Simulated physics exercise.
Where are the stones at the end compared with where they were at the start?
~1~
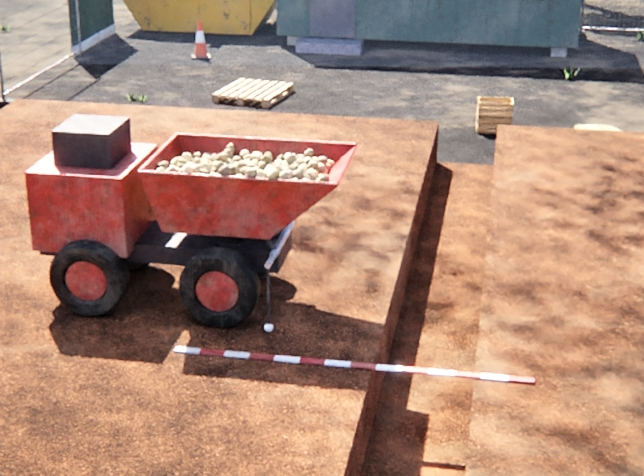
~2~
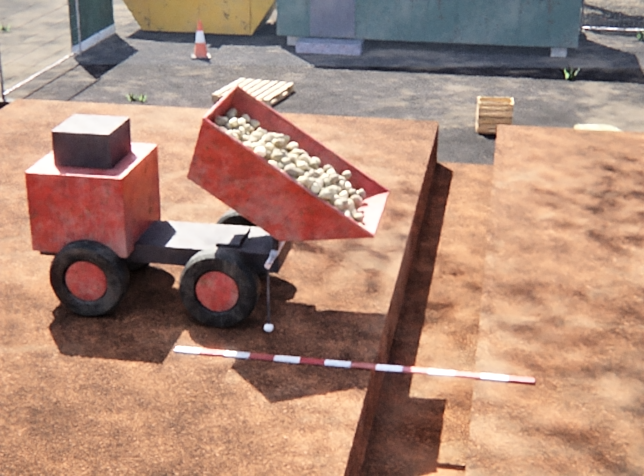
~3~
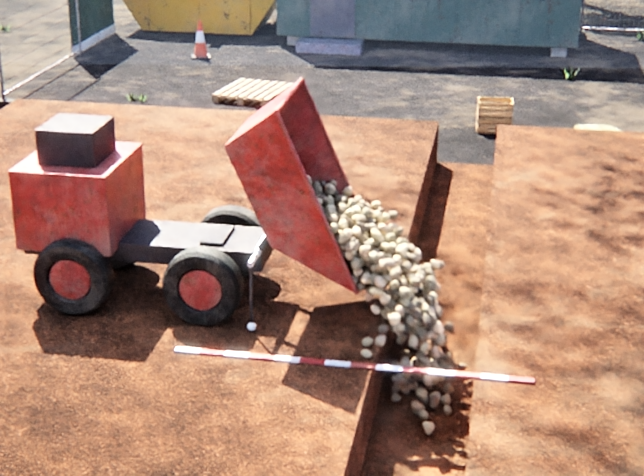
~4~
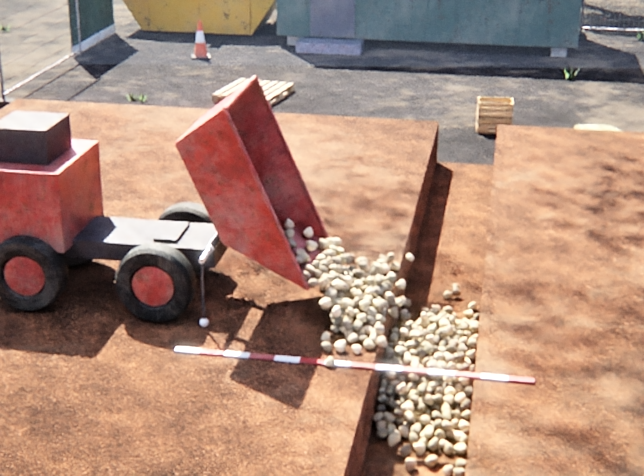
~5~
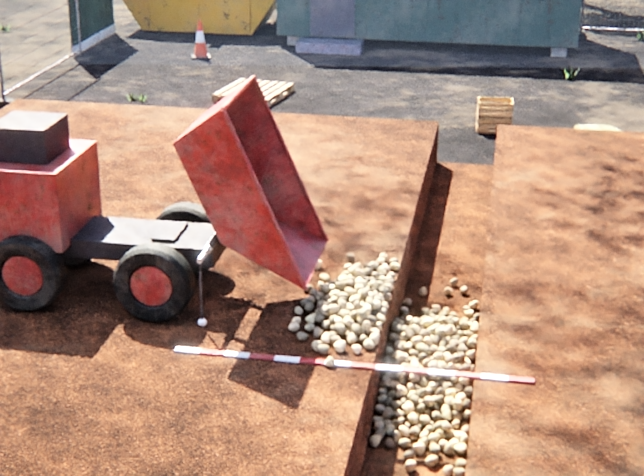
At the start the stones are all in the dumper's red skip, but at the end they lie lower down and further right, mostly in the trench with a smaller heap on the ground at its left edge.
